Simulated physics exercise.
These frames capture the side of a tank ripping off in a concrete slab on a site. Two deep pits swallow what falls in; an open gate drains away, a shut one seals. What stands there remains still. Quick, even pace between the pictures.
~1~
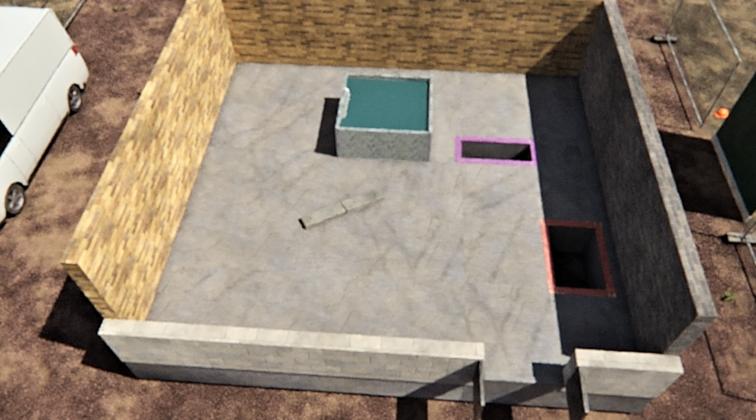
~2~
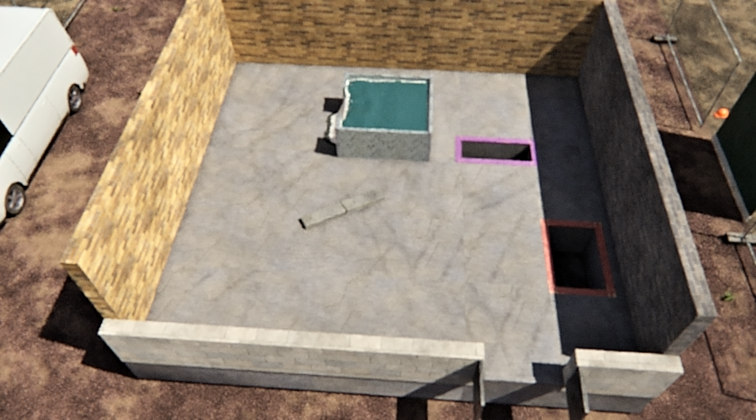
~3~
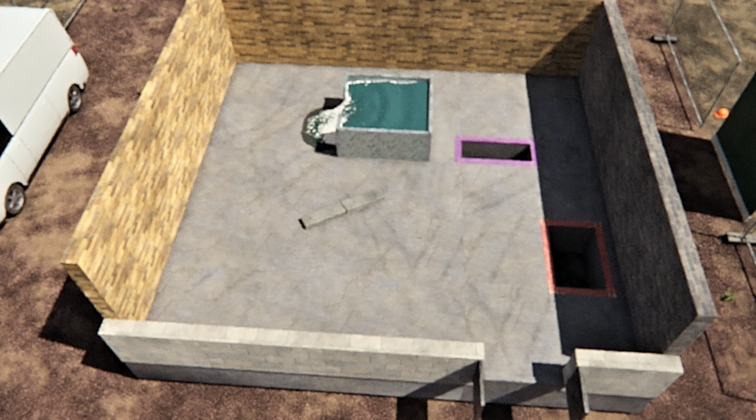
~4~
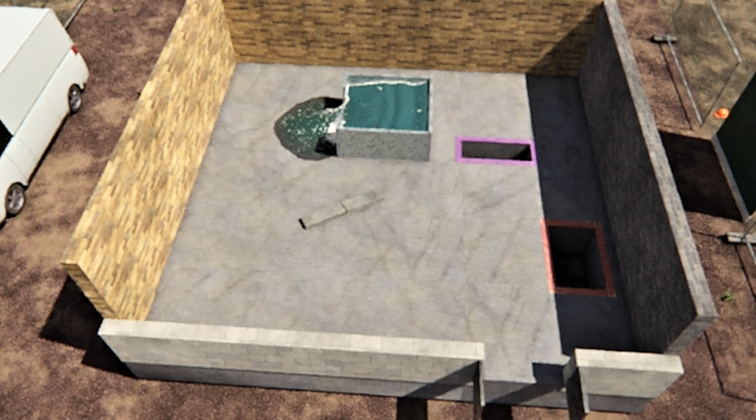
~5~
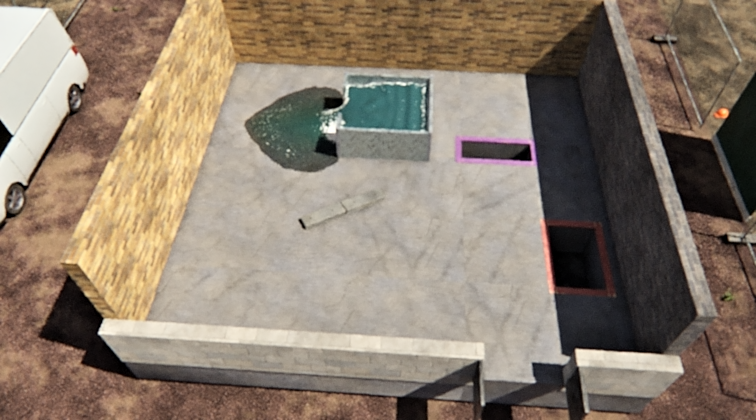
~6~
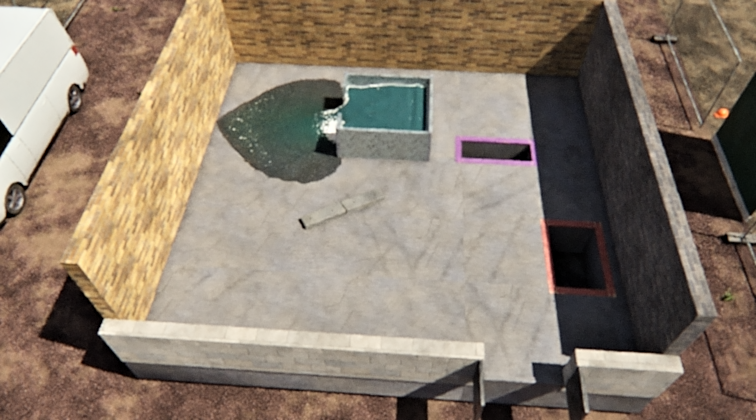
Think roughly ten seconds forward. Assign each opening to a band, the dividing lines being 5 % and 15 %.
The gate will get a thin slice beneath five per cent, the purple pit will get a thin slice beneath five per cent, the red pit will get a thin slice beneath five per cent.
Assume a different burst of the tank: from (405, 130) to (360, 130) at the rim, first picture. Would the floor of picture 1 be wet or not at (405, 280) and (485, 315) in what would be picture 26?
Well, the first place ends up drenched, and the second one drenched.
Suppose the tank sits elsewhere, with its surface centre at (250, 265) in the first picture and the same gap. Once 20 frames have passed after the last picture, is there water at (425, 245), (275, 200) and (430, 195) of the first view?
So, first one stays dry, second one got wet, third one stays dry.
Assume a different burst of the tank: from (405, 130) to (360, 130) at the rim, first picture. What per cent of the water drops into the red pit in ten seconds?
The red pit gets 10 per cent.
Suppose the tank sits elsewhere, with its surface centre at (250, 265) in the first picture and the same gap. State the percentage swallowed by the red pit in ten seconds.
Red: 10 %.
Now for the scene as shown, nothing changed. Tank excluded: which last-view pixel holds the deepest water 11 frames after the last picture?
About at (236, 66).
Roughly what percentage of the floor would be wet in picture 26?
That should be about 30 %.
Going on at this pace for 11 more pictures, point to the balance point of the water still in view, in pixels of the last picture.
Near pixel (312, 130).
A moment on, water covers 20 % of the floor; the gate 0 %, the purple pit 0 %, the red pit 0 %.
Next, water covers 20 % of the floor; the gate 0 %, the purple pit 0 %, the red pit 0 %.
Then, water covers 30 % of the floor; the gate 0 %, the purple pit 0 %, the red pit 0 %.
Later, water covers 50 % of the floor; the gate 0 %, the purple pit 0 %, the red pit 0 %.
In the end, water covers 80 % of the floor; the gate 0 %, the purple pit 1 %, the red pit 1 %.
